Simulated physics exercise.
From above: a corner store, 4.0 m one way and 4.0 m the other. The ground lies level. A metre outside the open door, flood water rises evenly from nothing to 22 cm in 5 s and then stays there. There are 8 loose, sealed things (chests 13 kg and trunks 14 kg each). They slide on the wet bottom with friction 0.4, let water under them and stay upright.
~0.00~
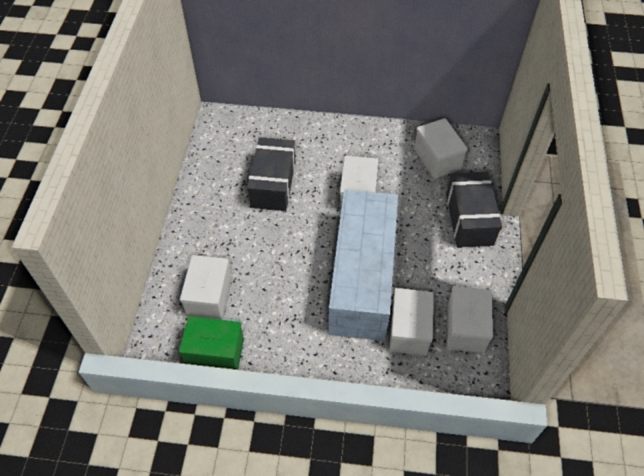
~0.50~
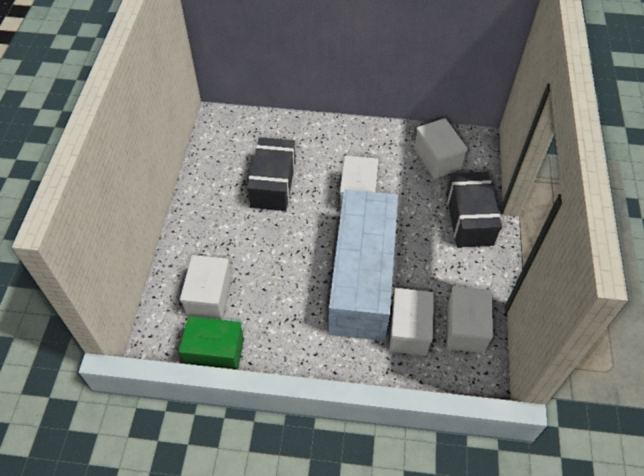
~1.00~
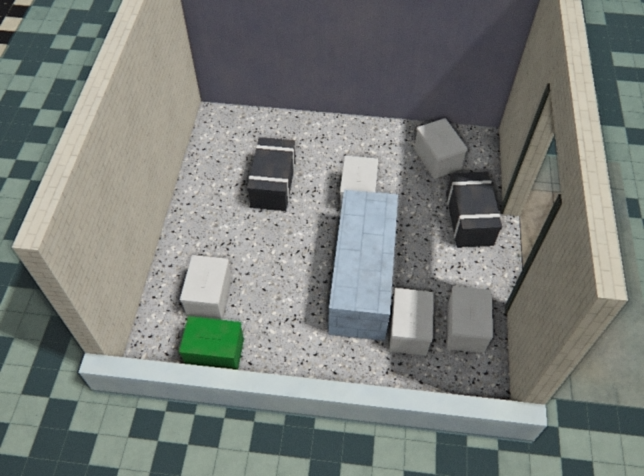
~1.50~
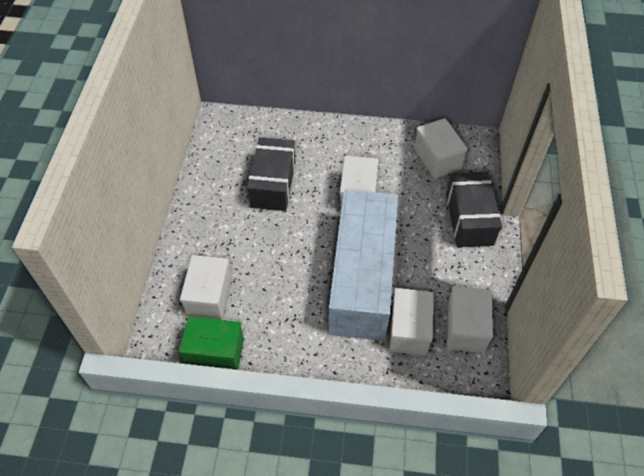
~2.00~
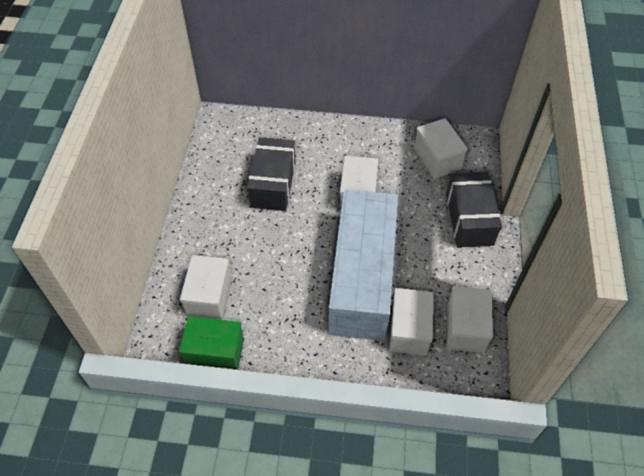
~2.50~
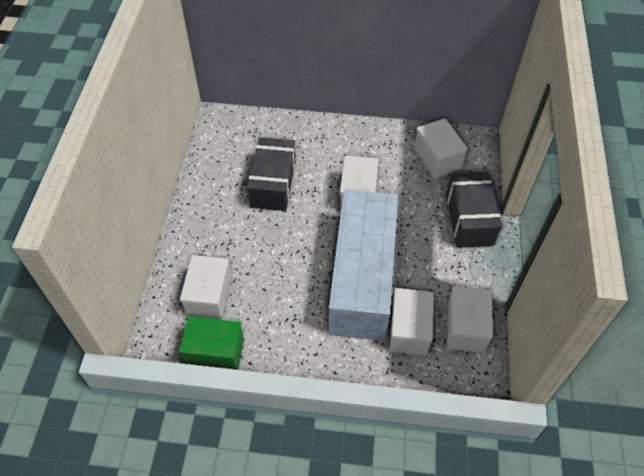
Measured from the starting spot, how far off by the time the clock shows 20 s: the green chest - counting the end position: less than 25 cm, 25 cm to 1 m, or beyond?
Green chest travels far.
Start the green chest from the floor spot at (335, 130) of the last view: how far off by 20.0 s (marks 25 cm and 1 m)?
It ends far away.
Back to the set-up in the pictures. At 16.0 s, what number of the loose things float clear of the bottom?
At that moment 8.
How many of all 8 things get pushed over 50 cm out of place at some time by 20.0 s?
I count 8.
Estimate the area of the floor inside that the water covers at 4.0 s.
Roughly 2.0 m2.
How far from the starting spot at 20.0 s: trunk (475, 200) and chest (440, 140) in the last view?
In that order: 250 cm, 80 cm.
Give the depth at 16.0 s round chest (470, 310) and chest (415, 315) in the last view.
Roughly 15 and 14 cm.
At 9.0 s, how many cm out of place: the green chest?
Roughly 10 cm by then.
After 4.0 s the green chest is near (210, 337), 0.0 m from its start, aground; 0 afloat.
After 9.0 s the green chest is near (204, 331), 0.1 m from its start, aground; 4 afloat.
After 16.0 s the green chest is near (253, 265), 0.9 m from its start, afloat; 8 afloat.
After 20.0 s the green chest is near (256, 195), 1.8 m from its start, afloat; 8 afloat.
